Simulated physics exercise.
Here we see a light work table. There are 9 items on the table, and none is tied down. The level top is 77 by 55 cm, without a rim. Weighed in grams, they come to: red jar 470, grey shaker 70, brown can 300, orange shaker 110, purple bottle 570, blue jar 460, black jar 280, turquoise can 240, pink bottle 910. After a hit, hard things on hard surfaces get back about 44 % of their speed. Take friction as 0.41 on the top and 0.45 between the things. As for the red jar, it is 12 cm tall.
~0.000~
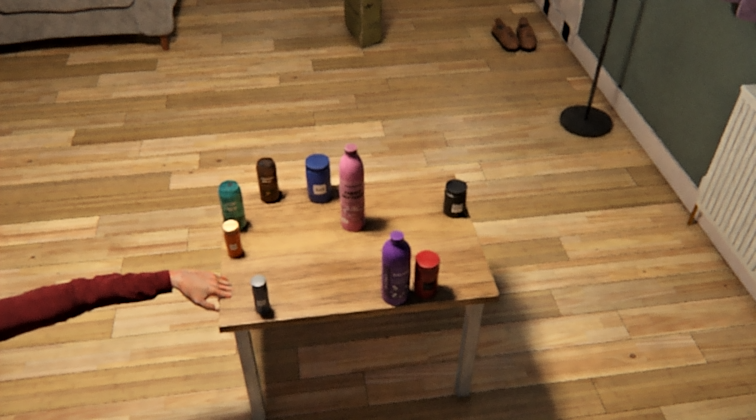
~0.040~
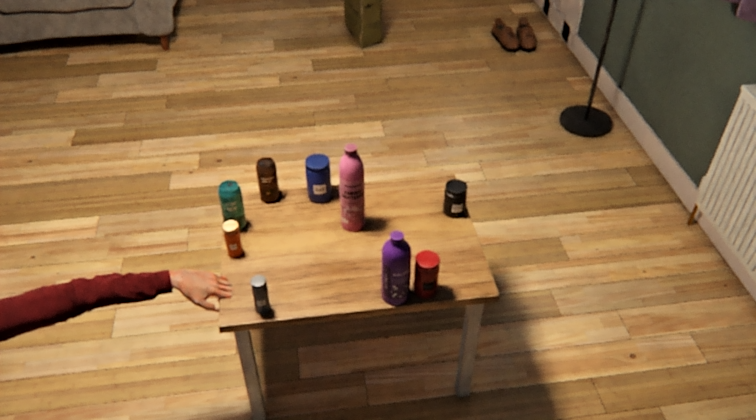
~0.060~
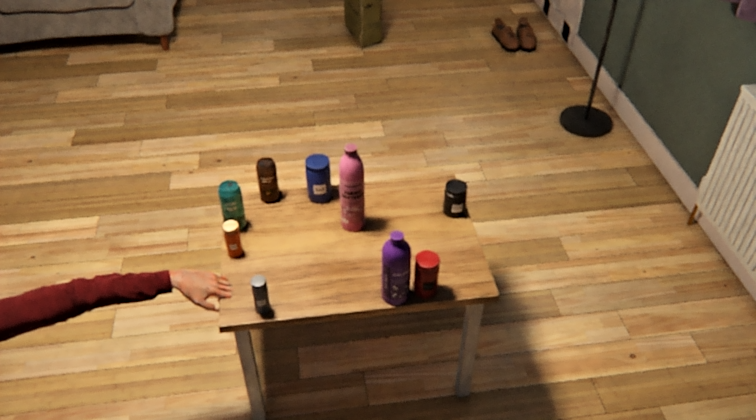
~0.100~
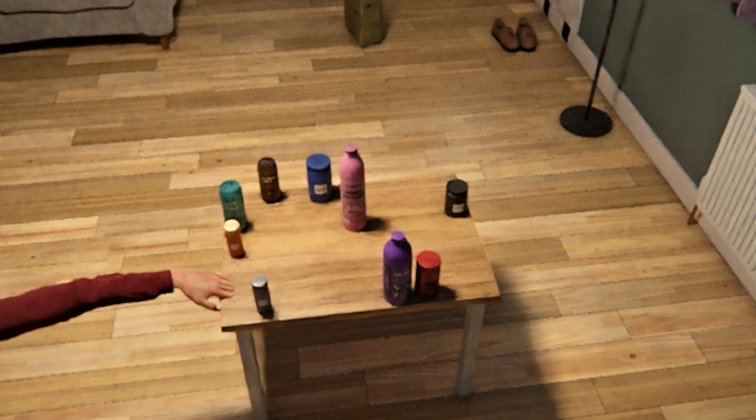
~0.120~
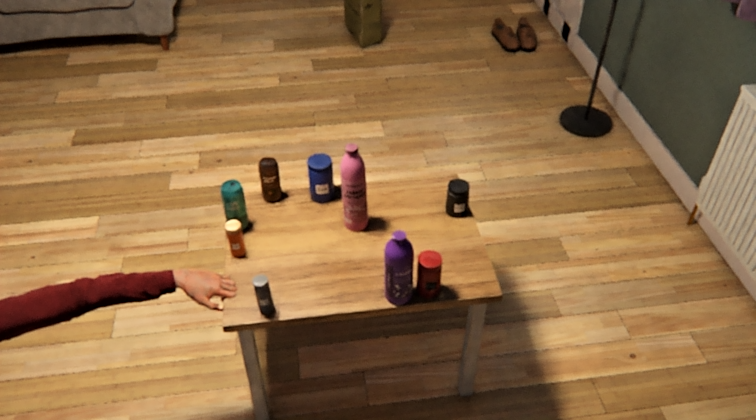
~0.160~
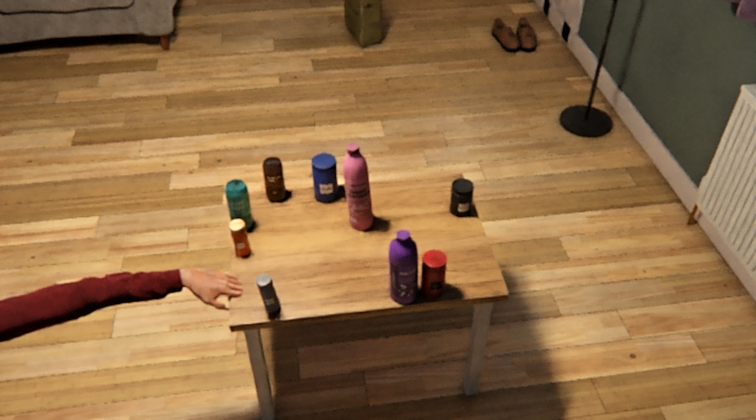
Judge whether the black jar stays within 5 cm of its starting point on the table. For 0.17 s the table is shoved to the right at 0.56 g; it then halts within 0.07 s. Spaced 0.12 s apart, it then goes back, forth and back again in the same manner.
Looks like it wanders away.
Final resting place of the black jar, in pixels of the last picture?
About (632, 291).
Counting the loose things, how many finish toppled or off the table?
Total: 7.
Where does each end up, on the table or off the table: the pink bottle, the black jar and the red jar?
Afterwards, the pink bottle stays on its support, the black jar leaves its support, and the red jar stays on its support.
After 0.46 s, table 11 cm from its start; black jar moved 2 cm near (494, 195); orange shaker 53° off upright; turquoise can 42° off upright.
After 0.76 s, purple bottle now off the table; black jar 13° off upright near (469, 197); pink bottle on its side.
After 1.16 s, table 11 cm from its start; black jar now off the table; orange shaker on its side; pink bottle on its side.
After 1.46 s, pink bottle on its side; orange shaker on its side; turquoise can on its side.
In the end (2.7 s), off the table, purple bottle and black jar; toppled on the table, red jar, grey shaker, orange shaker, turquoise can and pink bottle; the other 2 under 5 cm from the start. At the end, from the last picture's camera, black jar near (632, 291).
